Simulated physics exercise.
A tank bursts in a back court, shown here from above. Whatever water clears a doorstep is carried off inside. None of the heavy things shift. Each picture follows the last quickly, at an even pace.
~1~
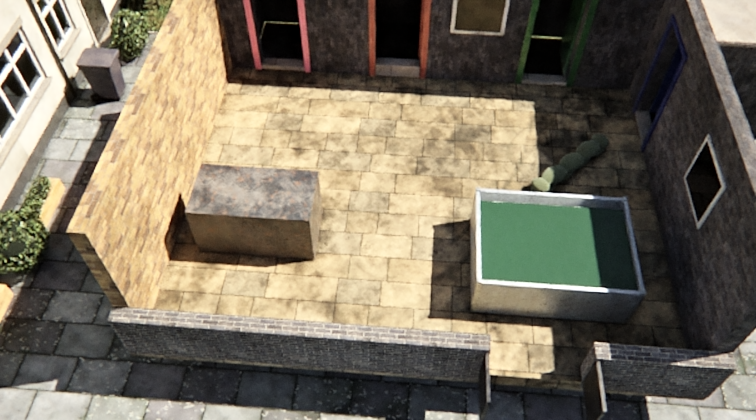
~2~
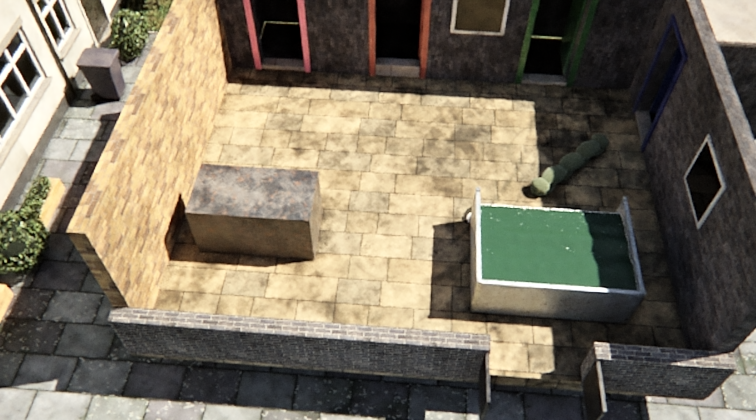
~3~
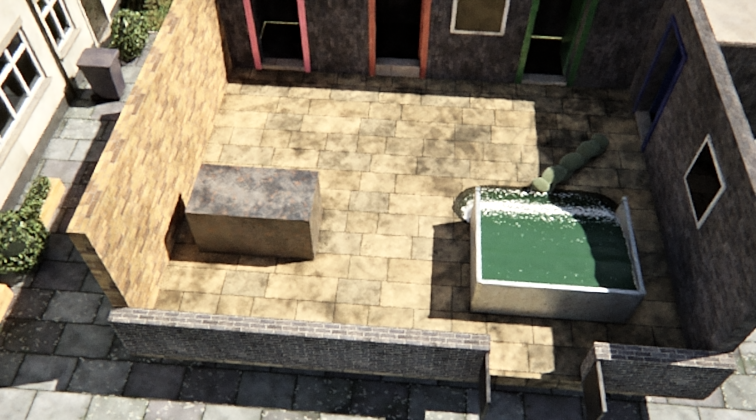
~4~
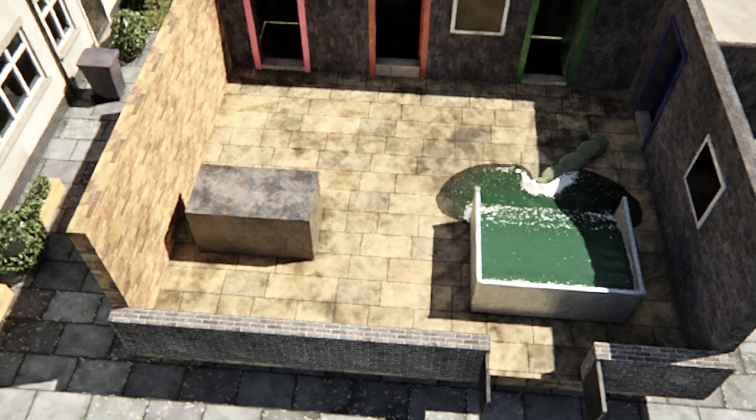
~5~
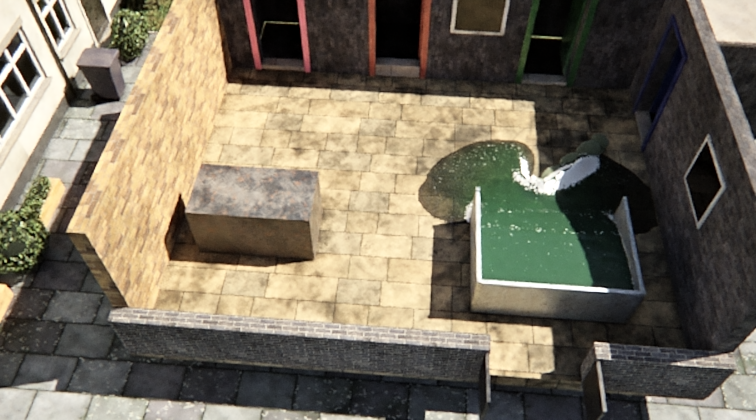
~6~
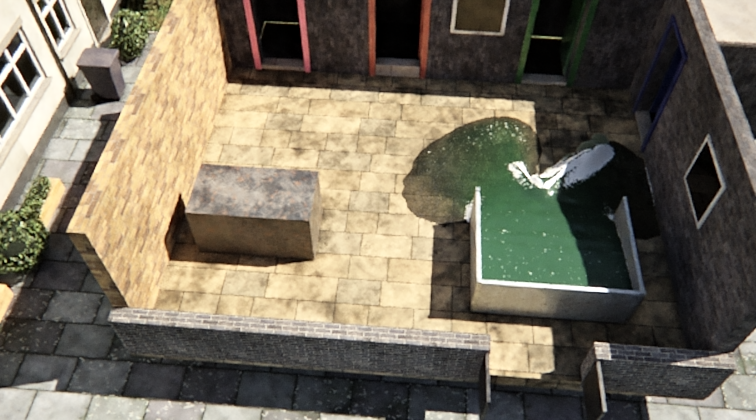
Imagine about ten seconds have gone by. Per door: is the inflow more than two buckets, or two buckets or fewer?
Green door - more than two; red door - two or fewer; pink door - two or fewer; blue door - more than two.
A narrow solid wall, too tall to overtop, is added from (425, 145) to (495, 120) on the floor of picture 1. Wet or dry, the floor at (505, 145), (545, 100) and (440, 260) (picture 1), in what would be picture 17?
Taking the points in order, they are inundated, inundated and high and dry.
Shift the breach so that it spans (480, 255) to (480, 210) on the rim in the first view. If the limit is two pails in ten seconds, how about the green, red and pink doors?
Door by door: Green stops short, red stops short, pink goes past the mark.
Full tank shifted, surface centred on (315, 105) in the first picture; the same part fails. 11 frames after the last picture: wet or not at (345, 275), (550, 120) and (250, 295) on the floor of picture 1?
In the order asked: Not reached, reached by the flood, not reached.
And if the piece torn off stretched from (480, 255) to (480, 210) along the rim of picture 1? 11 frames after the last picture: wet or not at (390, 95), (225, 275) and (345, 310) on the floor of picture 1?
Following the listed order, the three come out not reached, reached by the spill and reached by the spill.
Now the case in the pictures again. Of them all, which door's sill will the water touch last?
I'd go with the pink door.
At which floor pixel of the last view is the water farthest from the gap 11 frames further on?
Approximate pixel: (311, 75).
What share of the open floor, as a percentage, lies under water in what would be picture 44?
I'd guess some 80 per cent.
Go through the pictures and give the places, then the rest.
In the first picture, still water in the water tank at (554, 241).
In the second picture, water pours out on the water tank's far side and has run to (467, 219).
In the third picture, the front is at (460, 202), out from the gap on the water tank's far side.
In the fourth picture, the front is at (630, 200), out from the gap on the water tank's far side.
In the fifth picture, the front is at (437, 169), out from the gap on the water tank's far side.
In the sixth picture, water pours out on the water tank's far side and has run to (489, 121).
A moment on, water covers 35 % of the floor; the green door under two buckets in, the red door not reached, the pink door not reached, the blue door under two buckets in.
Next, water covers 40 % of the floor; the green door over two buckets in, the red door wet at the sill, nothing in, the pink door not reached, the blue door over two buckets in.
Then, water covers 55 % of the floor; the green door far over two buckets in, the red door wet at the sill, nothing in, the pink door wet at the sill, nothing in, the blue door over two buckets in.
Later, water covers 80 % of the floor; the green door far over two buckets in, the red door wet at the sill, nothing in, the pink door wet at the sill, nothing in, the blue door far over two buckets in.
In the end, water covers 95 % of the floor; the green door far over two buckets in, the red door wet at the sill, nothing in, the pink door under two buckets in, the blue door far over two buckets in.
